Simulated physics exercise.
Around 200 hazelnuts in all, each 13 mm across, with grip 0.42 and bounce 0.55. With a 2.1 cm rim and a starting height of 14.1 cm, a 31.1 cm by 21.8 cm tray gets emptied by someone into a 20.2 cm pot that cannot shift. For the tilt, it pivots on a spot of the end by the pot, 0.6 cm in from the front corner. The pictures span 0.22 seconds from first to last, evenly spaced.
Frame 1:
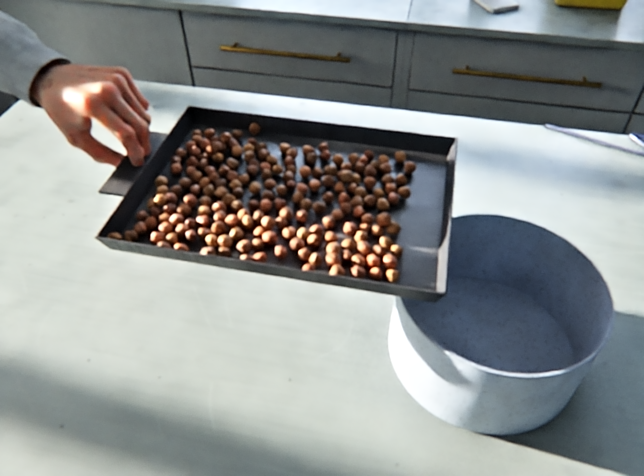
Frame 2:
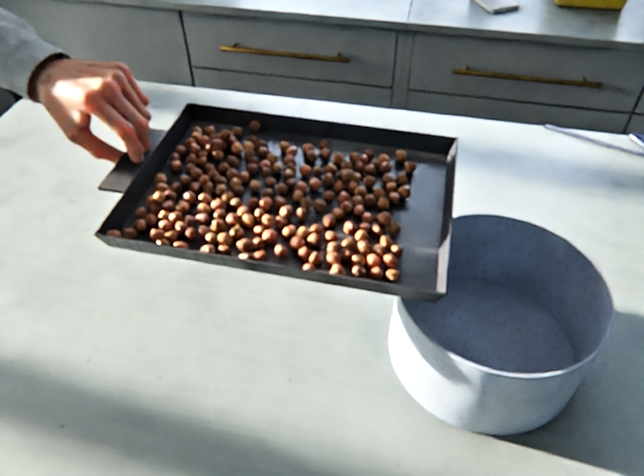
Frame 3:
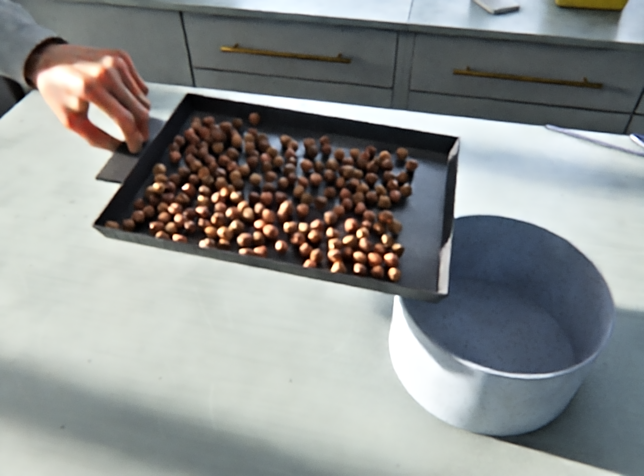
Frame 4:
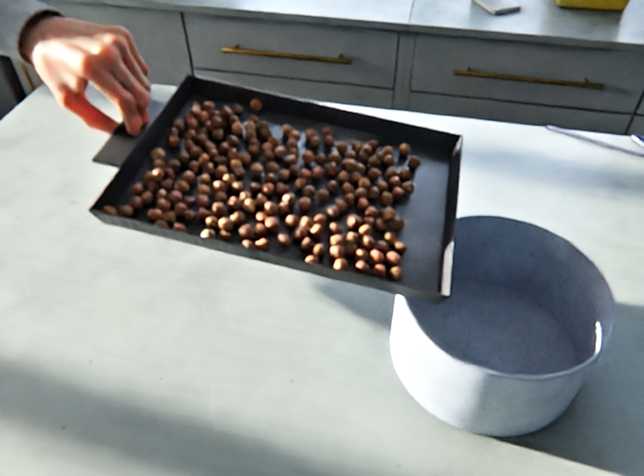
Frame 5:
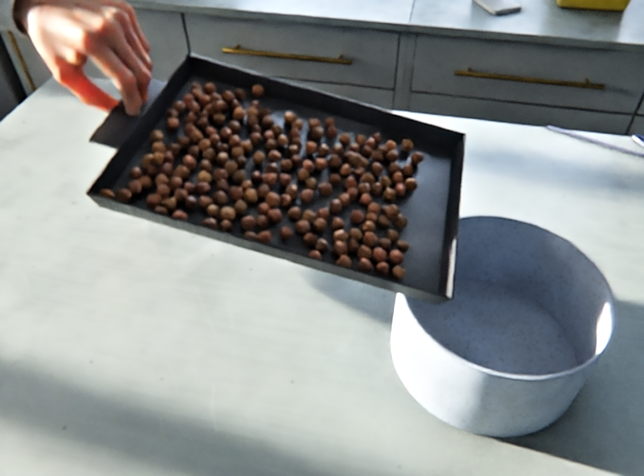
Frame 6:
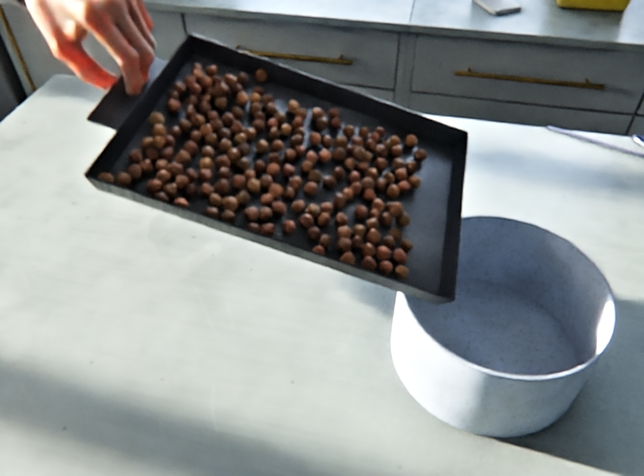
On a kitchen counter, a hand raises the left end of a tray of hazelnuts.
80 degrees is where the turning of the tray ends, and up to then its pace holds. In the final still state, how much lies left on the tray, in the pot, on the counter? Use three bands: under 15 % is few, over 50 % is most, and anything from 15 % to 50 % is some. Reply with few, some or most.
Left on the tray: Few, pot: Most, counter: Few.
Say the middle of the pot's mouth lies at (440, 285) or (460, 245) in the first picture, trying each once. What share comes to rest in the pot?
I'd say close to 80 percent for the first spot and 60 percent for the second.
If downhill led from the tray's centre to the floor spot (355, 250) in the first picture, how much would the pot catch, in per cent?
About 55 per cent.
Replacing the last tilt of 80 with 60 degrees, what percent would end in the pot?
Around 50 per cent, then.
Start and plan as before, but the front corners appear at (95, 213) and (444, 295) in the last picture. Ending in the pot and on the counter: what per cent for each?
In the pot: 15 per cent; on the counter: 85 per cent.
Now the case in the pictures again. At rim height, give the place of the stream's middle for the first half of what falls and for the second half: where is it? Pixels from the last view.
(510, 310) or so first, later (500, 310).
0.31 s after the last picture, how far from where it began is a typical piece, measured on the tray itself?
Displacement on the tray: About 9 cm.
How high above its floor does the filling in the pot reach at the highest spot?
It gets to about 3.5 cm.
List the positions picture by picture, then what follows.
In the first frame, tray tilt 0 degrees, front corners at (104, 233) and (439, 287); middle of the pieces at (269, 196); pot at (503, 284).
In the second frame, tray tilt 1 degrees, front corners at (103, 231) and (439, 287); middle of the pieces at (268, 195).
In the third frame, tray tilt 3 degrees, front corners at (101, 222) and (441, 288), lowest corner right front; middle of the pieces at (269, 189).
In the fourth frame, tray tilt 7 degrees, front corners at (99, 207) and (443, 289), lowest corner right front; middle of the pieces at (271, 180).
In the fifth frame, tray tilt 12 degrees, front corners at (96, 190) and (446, 291), lowest corner right front; middle of the pieces at (273, 170).
In the sixth frame, tray tilt 16 degrees, front corners at (95, 172) and (447, 292), lowest corner right front; middle of the pieces at (276, 159); pot at (505, 286).
Then, 0.31 s after the last picture, tilt 47 degrees; the tray holds 100 %, the pot 0 %.
Then, 0.52 s after the last picture, tilt 68 degrees; the tray holds 85 %, the pot 5 %.
Then, 0.85 s after the last picture, tilt 80 degrees; the tray holds 15 %, the pot 75 %.
In the end, tray 0 %, pot 95 %, counter 5 %.
